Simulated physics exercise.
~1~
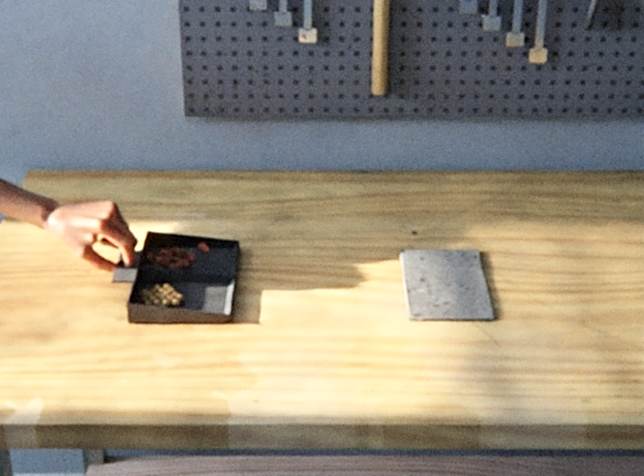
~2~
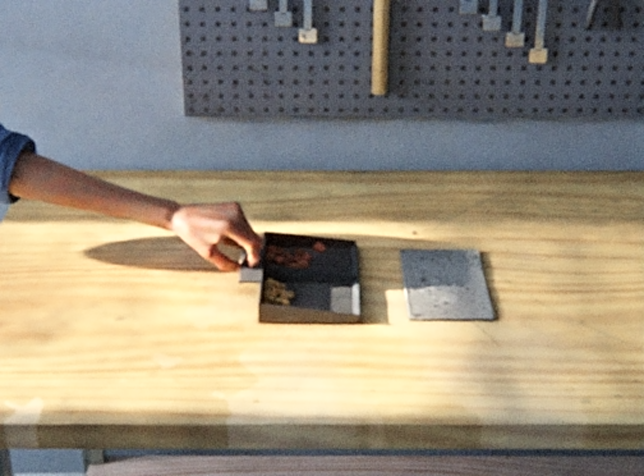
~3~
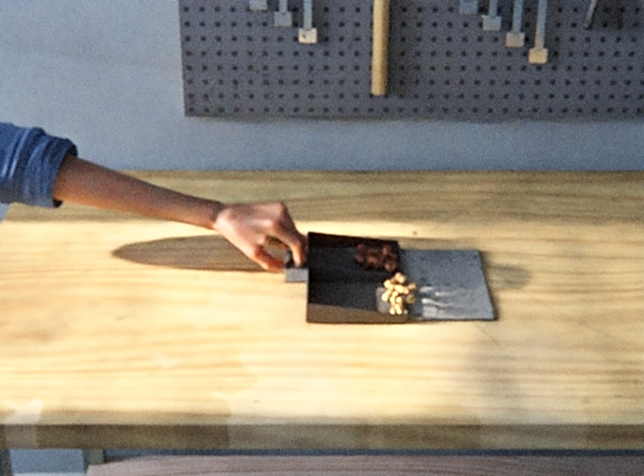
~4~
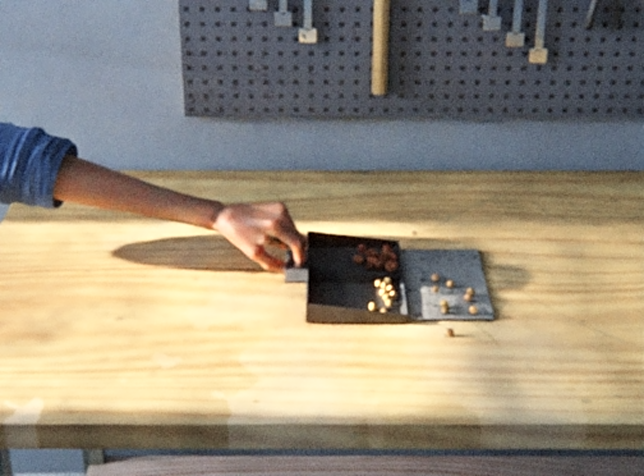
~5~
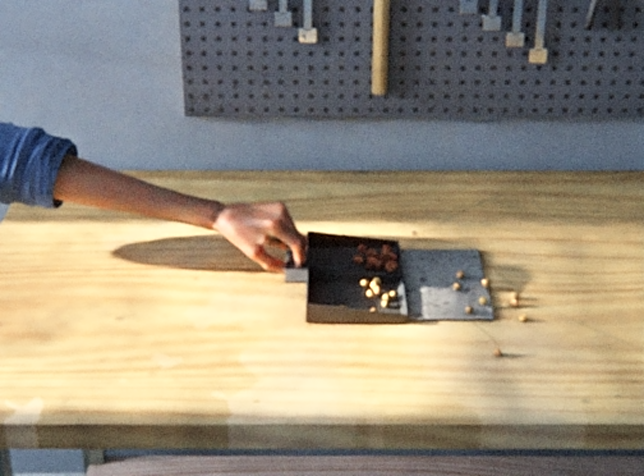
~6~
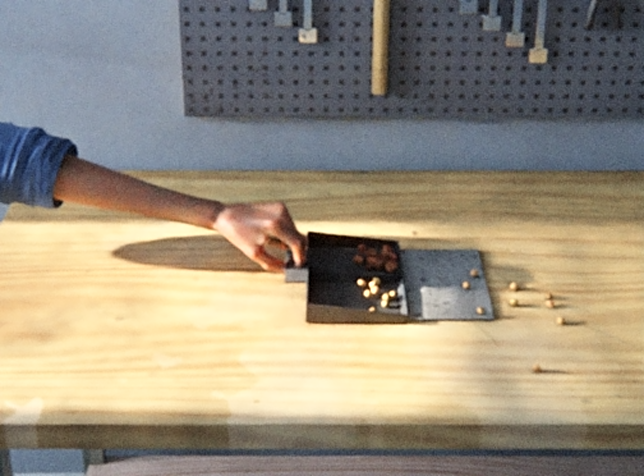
A hand slid a shallow dark tray holding pale and reddish-brown bits rightward across a wooden table until it met a grey slab; both piles shifted forward, and some pale bits spilled over the slab onto the table while the darker ones stayed inside.
